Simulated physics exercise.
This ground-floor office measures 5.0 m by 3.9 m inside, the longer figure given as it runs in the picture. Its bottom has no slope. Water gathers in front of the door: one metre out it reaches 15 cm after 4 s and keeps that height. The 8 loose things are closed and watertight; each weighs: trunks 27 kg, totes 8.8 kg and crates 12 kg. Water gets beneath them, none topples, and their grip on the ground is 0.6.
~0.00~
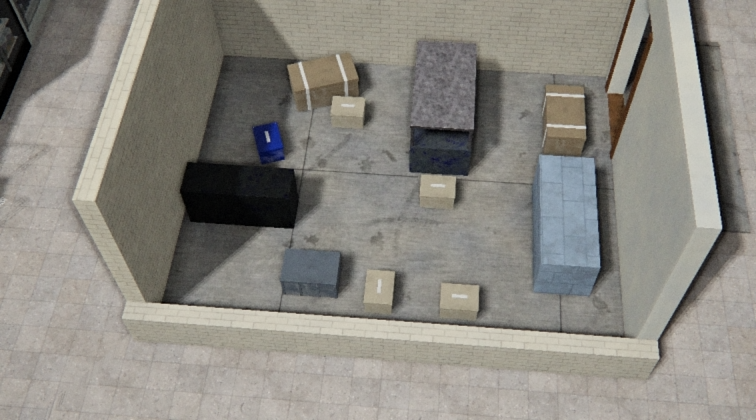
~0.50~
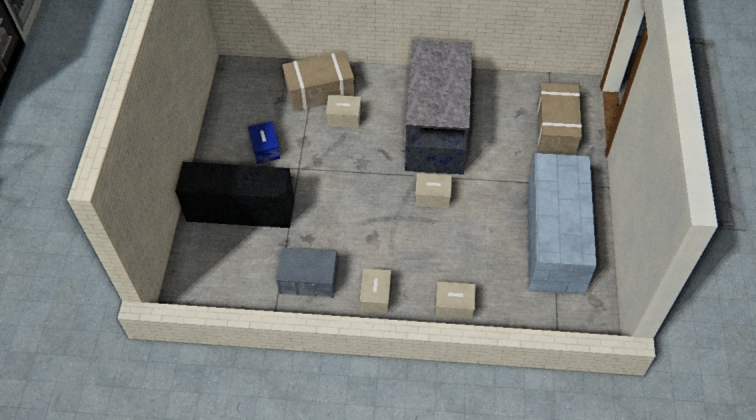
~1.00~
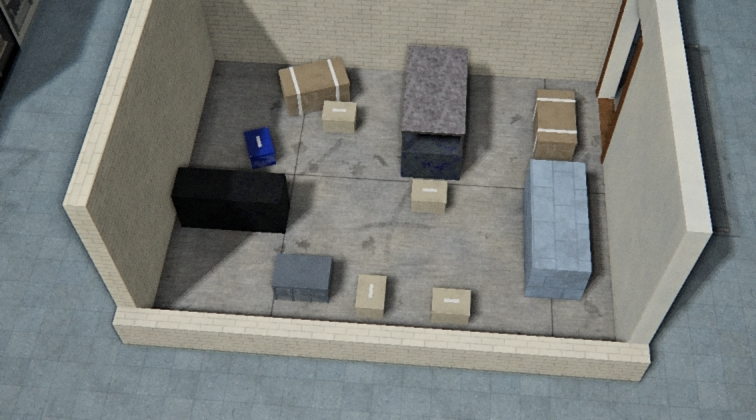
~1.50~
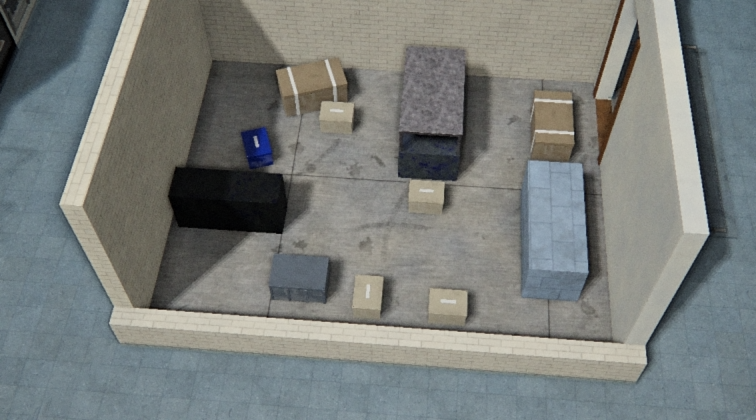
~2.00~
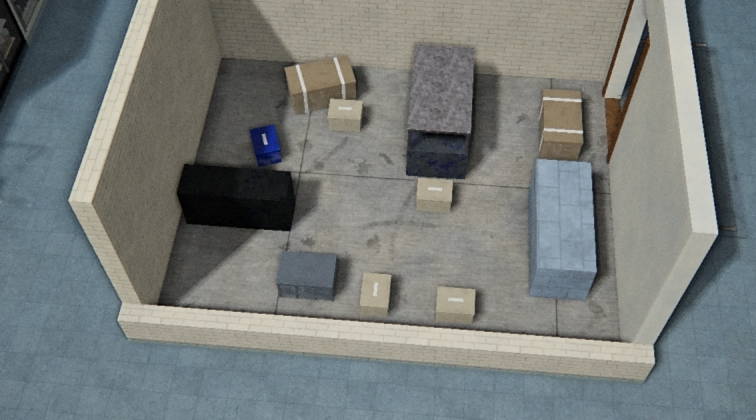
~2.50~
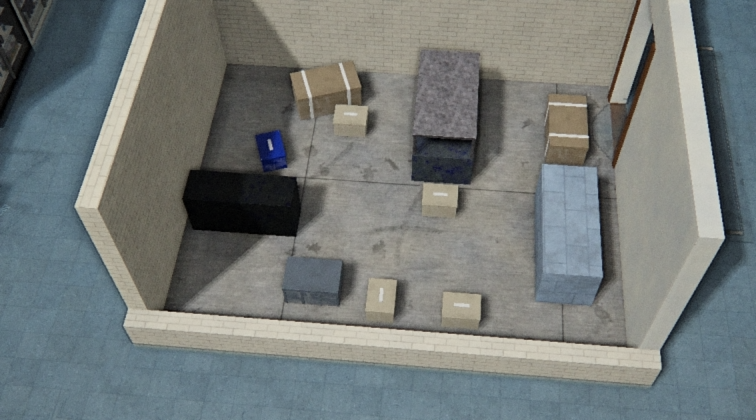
A walled, roofless room held scattered boxes and larger blocks that stayed put on the grey floor, while the ground outside turned from pinkish to blue and the view drifted slightly left, then back right.
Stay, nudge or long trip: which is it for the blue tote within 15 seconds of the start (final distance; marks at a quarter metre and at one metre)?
The blue tote barely shifts.
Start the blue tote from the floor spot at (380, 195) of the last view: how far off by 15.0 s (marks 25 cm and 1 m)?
It stays put.
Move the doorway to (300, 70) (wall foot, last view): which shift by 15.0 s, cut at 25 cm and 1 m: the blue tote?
In that case the blue tote gets carried off.
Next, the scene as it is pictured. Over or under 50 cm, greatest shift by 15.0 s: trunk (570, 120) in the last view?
It is more.
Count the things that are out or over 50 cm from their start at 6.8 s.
I count 0.
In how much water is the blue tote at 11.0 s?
Roughly 1 cm.
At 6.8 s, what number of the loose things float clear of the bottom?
I count 0.
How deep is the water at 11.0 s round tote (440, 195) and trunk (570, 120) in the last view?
Roughly 2 and 9 cm.
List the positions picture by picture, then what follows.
The blue tote at (268, 137) rests on the ground; 0.0 m2 under water; 0 of 8 have shifted, in the first frame.
The blue tote at (263, 136), on the bottom; water covers 0.0 m2; 0 of 8 have shifted, in the second frame.
The blue tote at (259, 142), on the bottom; water covers 0.0 m2; 0 of 8 have shifted, in the third frame.
The blue tote at (256, 142) rests on the ground; 0.0 m2 under water; 0 of 8 have shifted, in the fourth frame.
The blue tote at (265, 140) rests on the ground; water covers 0.0 m2; 0 of 8 have shifted, in the fifth frame.
The blue tote at (270, 145) rests on the ground; water covers 0.1 m2; 0 of 8 have shifted, in the sixth frame.
After 3.5 s the blue tote is near (270, 145), 0.0 m from its start, aground; 0 afloat.
After 6.8 s the blue tote is near (270, 145), 0.0 m from its start, aground; 0 afloat.
After 11.0 s the blue tote is near (270, 145), 0.0 m from its start, aground; 1 afloat.
After 15.0 s the blue tote is near (270, 145), 0.0 m from its start, aground; 0 afloat.
